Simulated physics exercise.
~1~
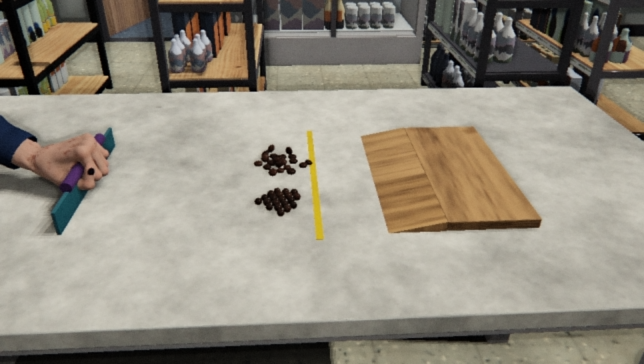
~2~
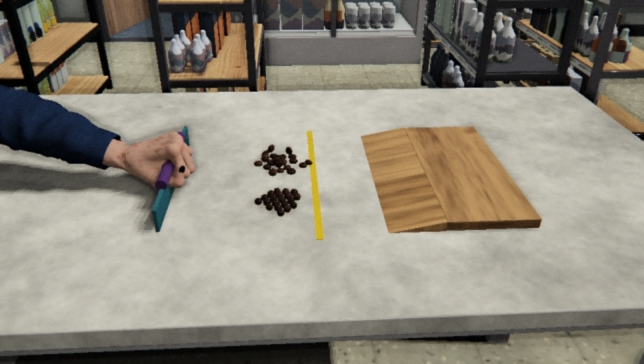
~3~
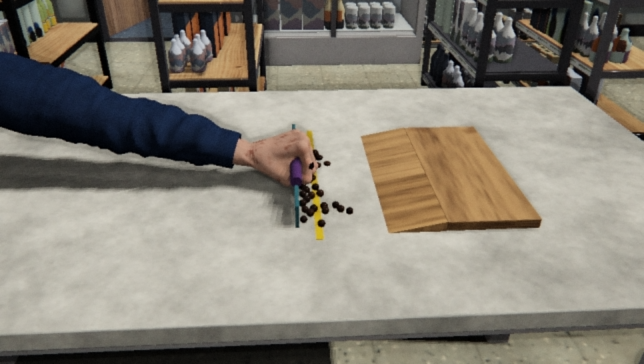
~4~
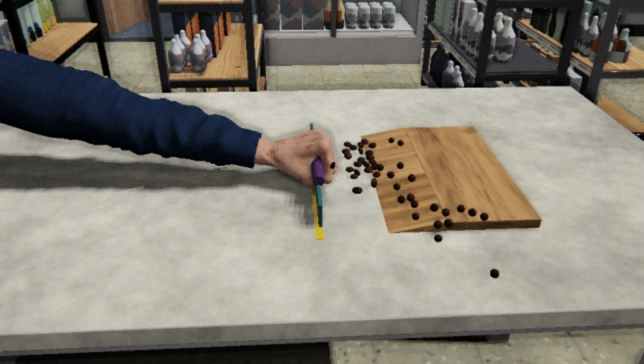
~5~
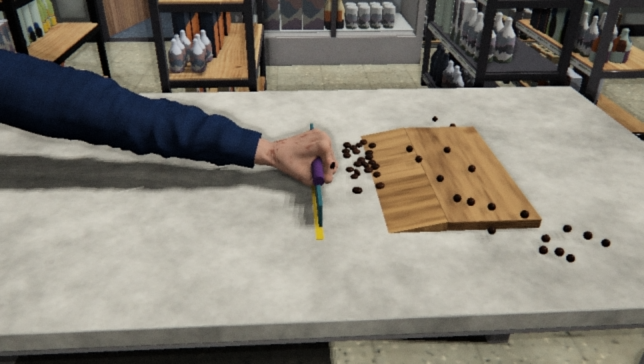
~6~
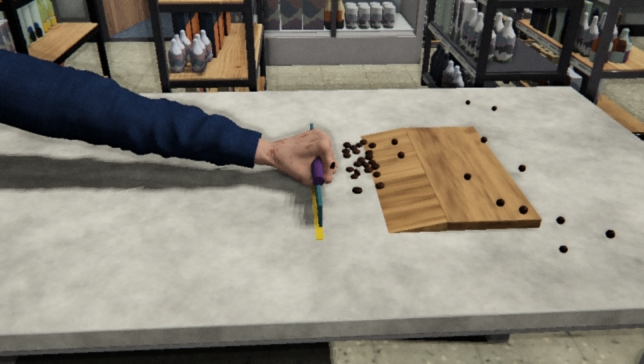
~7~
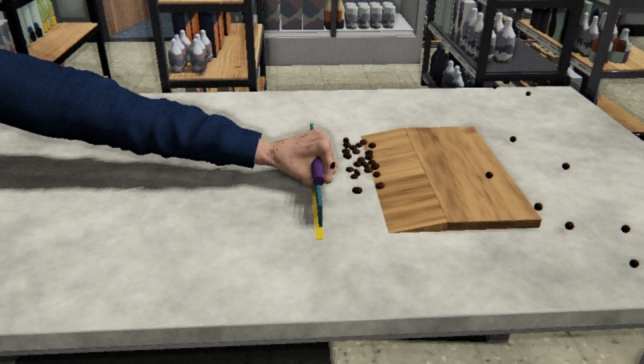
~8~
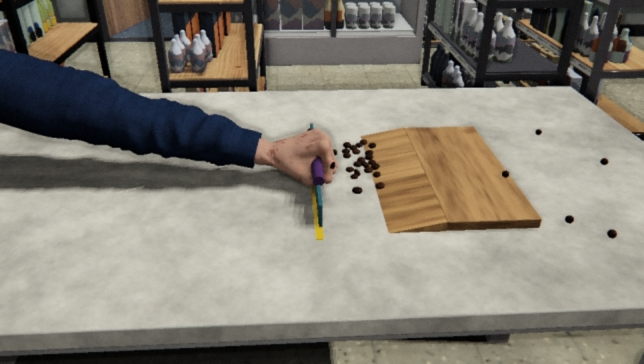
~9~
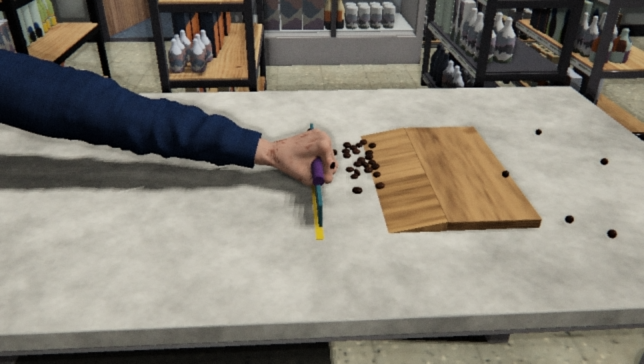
A hand sweeps dark beads rightward; some scatter past the wooden ramp, others stop before it.
